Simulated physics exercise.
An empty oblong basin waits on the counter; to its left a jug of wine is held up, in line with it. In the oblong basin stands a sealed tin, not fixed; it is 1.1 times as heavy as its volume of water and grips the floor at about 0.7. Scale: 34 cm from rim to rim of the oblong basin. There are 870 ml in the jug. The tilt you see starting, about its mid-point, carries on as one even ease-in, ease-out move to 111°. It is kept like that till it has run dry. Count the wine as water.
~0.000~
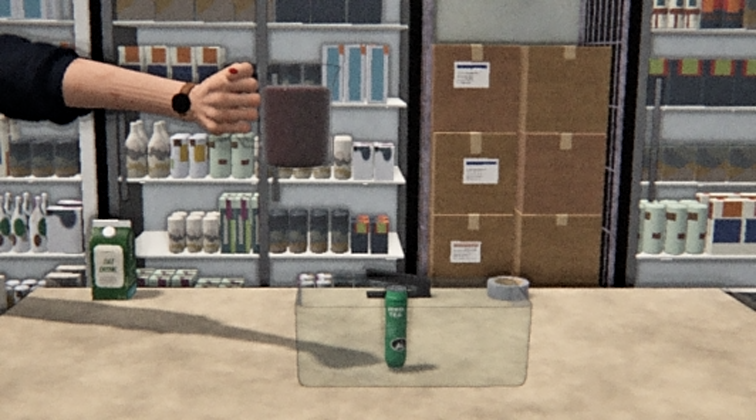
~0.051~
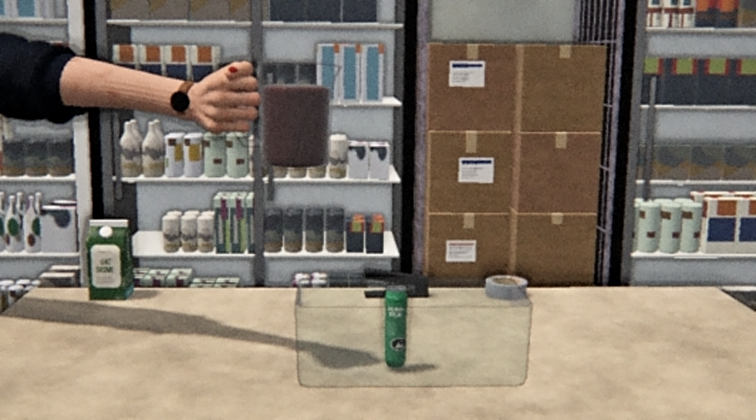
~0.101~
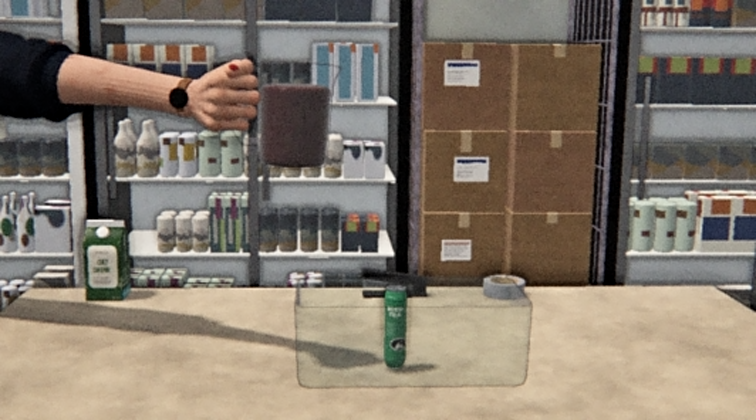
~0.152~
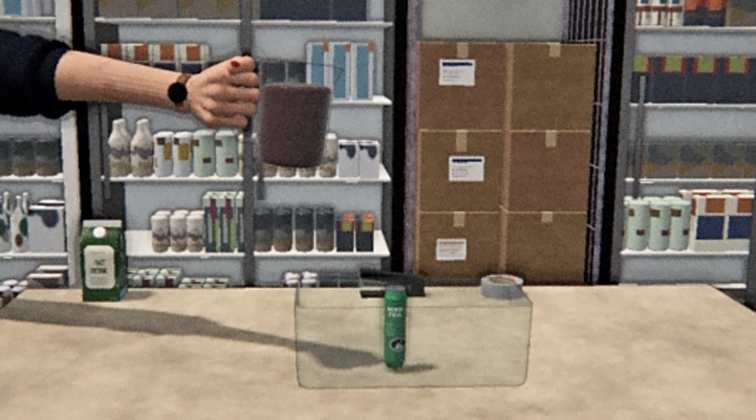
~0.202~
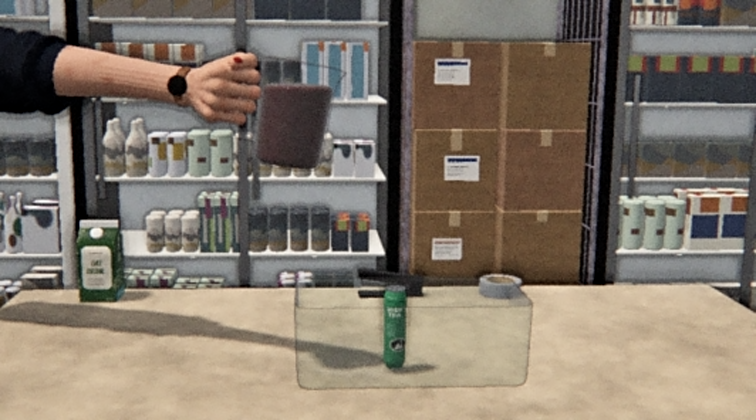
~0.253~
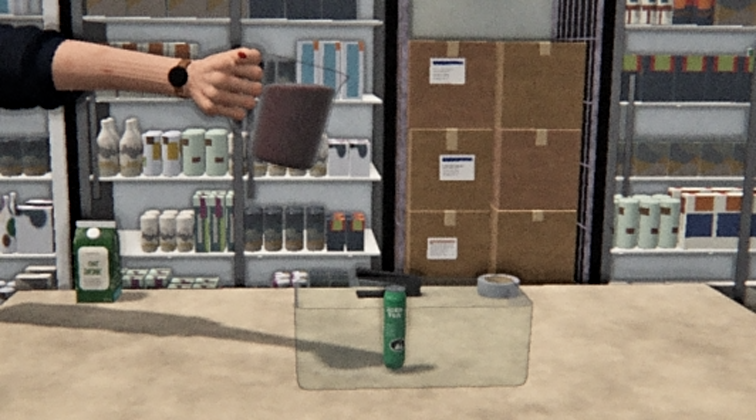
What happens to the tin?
It remains upright.
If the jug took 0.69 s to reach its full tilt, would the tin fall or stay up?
The tin keeps standing.
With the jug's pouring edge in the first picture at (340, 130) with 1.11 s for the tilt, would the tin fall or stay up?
Then it topples.
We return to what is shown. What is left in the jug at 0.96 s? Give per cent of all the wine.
About 32 per cent.
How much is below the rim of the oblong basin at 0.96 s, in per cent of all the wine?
Near 30 in a hundred.
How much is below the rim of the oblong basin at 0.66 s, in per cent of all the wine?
About 0 per cent.
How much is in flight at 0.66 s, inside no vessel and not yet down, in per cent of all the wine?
Near 12 in a hundred.
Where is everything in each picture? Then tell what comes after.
Tilt 0°; pouring edge (342, 66); surface from (262, 87) to (331, 88); the oblong basin's rim runs from (298, 293) to (522, 293); the tin's top is at (396, 292), in the first picture.
Tilt 1°; pouring edge (342, 66); surface from (261, 86) to (331, 88), in the second picture.
Tilt 2°; pouring edge (343, 66); surface from (261, 86) to (331, 88), in the third picture.
Tilt 5°; pouring edge (344, 68); surface from (262, 85) to (332, 87), in the fourth picture.
Tilt 9°; pouring edge (347, 72); surface from (262, 86) to (334, 88), in the fifth picture.
Tilt 14°; pouring edge (350, 76); surface from (263, 88) to (336, 88), in the sixth picture.
After 0.66 s the tilt is 72° and 87 per cent is still to pour; the tin stands where it began.
After 0.96 s the tilt is 106° and 31 per cent is still to pour; the tin stands where it began.
After 1.27 s the tilt is 111° and 1 per cent is still to pour; the tin stands where it began.
After 1.61 s the tilt is 111° and 0 per cent is still to pour; the tin stands where it began.
In the end the tin stands where it began.
